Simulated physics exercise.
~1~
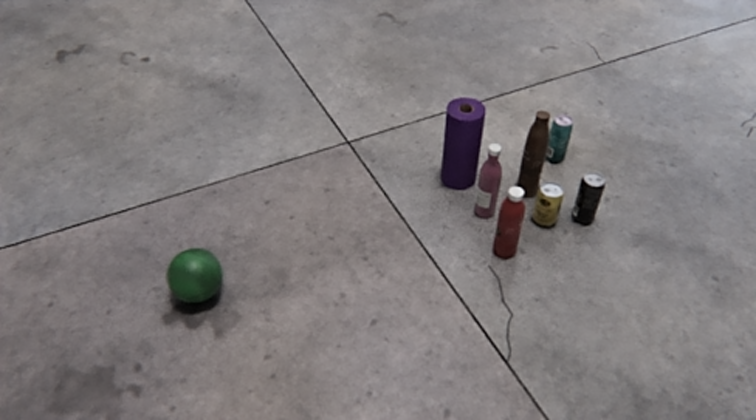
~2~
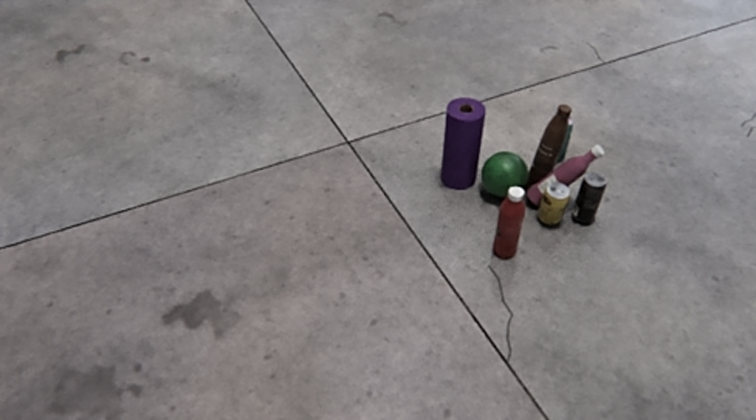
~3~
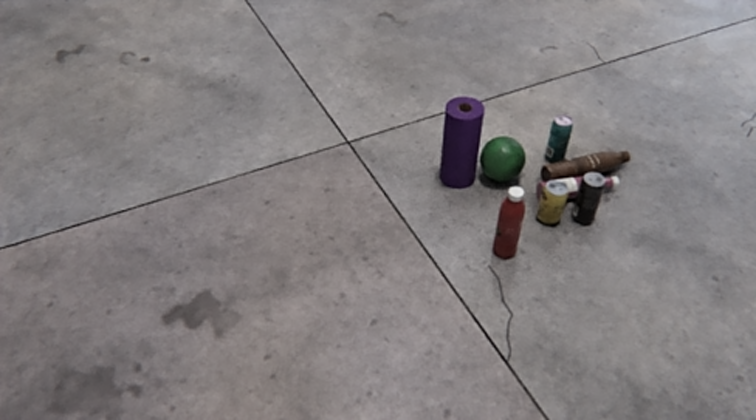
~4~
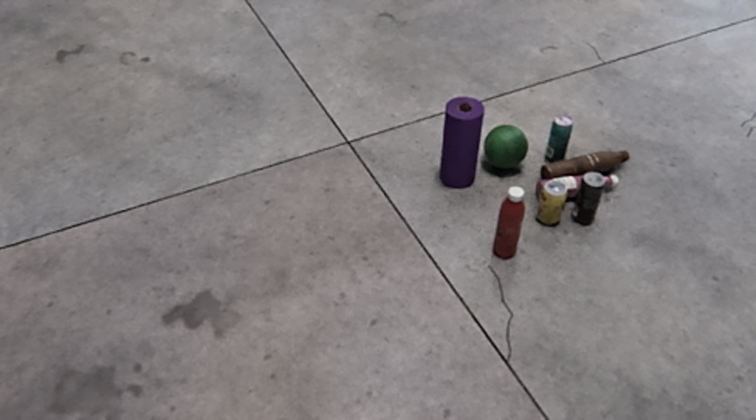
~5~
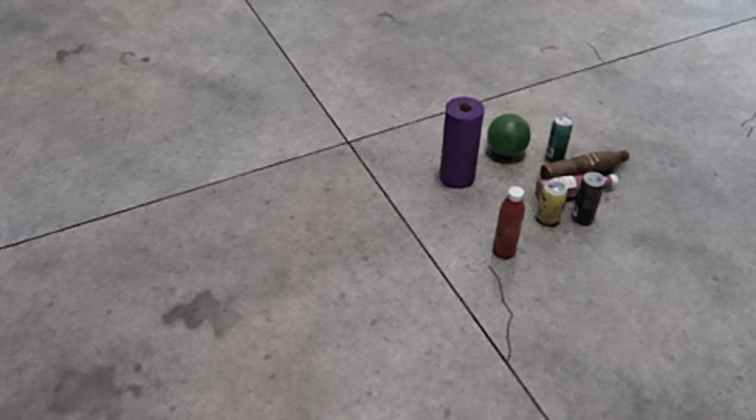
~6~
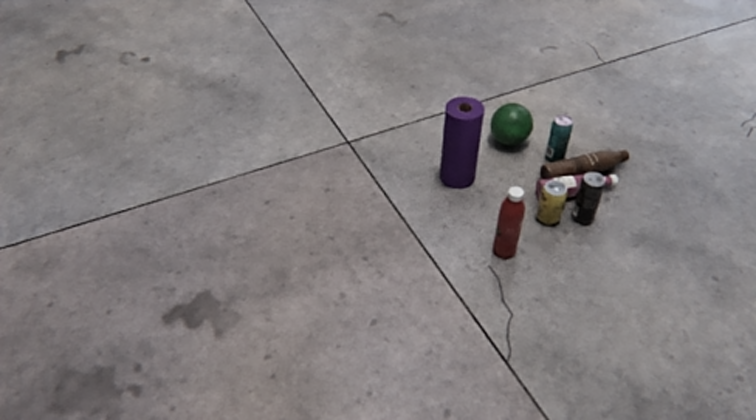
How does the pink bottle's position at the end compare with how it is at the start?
At the start the pink bottle stands upright, and by the end it is lying on its side on the floor, farther to the right.
